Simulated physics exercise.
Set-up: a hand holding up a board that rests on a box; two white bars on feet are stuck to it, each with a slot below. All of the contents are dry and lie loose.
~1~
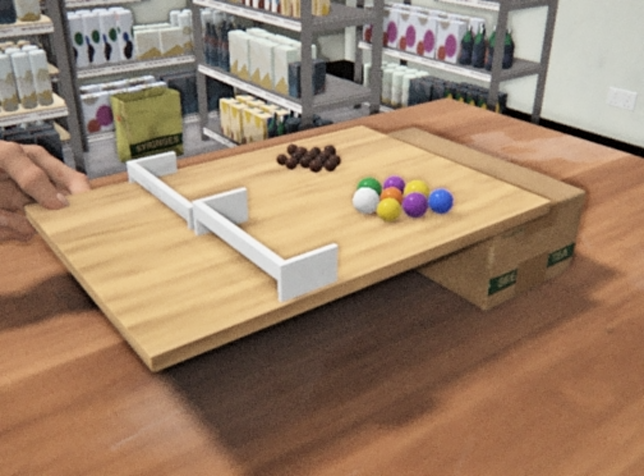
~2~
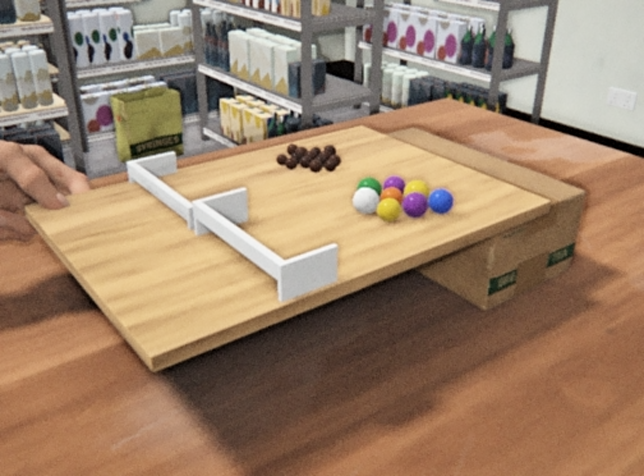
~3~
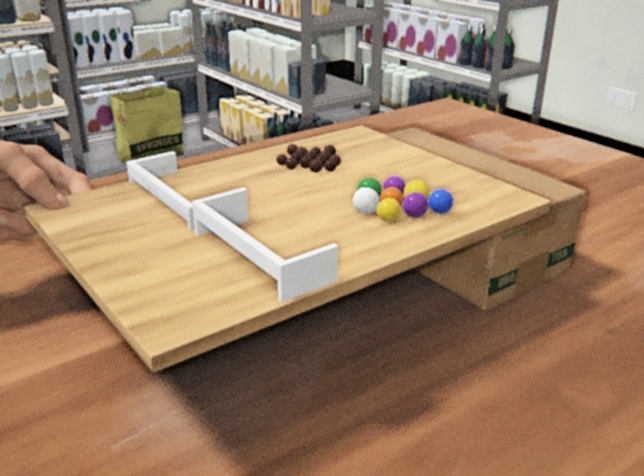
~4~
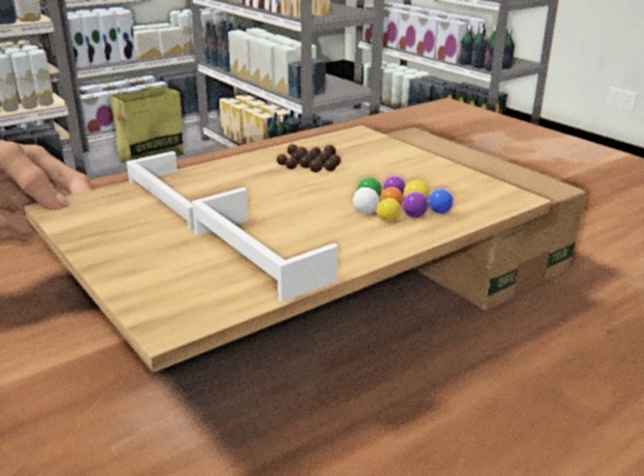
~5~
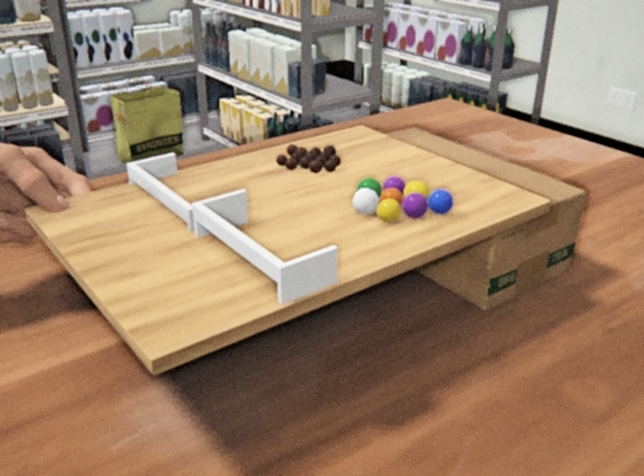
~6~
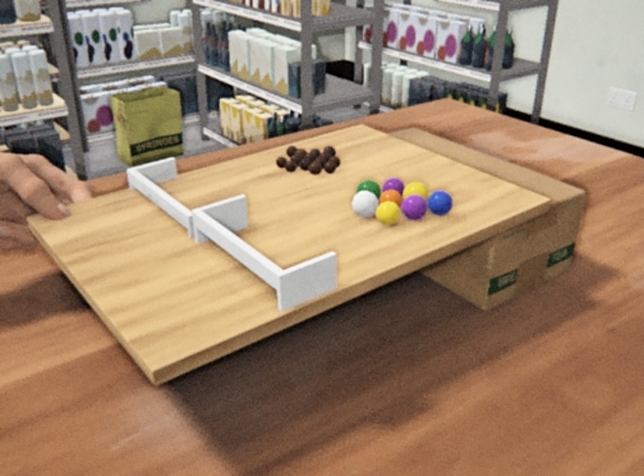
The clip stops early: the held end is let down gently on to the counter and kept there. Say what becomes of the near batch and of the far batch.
Outcome: The near batch is going to end up halted. The far batch is going to end up halted.
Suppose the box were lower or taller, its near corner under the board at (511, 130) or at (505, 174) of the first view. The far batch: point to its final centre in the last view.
One: About (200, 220). Two: About (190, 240).
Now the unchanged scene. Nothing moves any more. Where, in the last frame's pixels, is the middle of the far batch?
I reckon it's close to (185, 253).
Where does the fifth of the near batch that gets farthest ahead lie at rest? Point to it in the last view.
Centre close to (264, 319) px.
Then, 0.41 s later than the last frame, board sloping at 8°; near batch on its way down; far batch on its way down.
Then, 0.84 s later than the last frame, board sloping at 15°; near batch has reached its gate; far batch has reached its gate.
Then, 1.36 s later than the last frame, board resting at 16°; near batch has reached its gate; far batch has reached its gate.
When it is over, board resting at 16°; near batch gathered behind its gate; far batch gathered behind its gate.
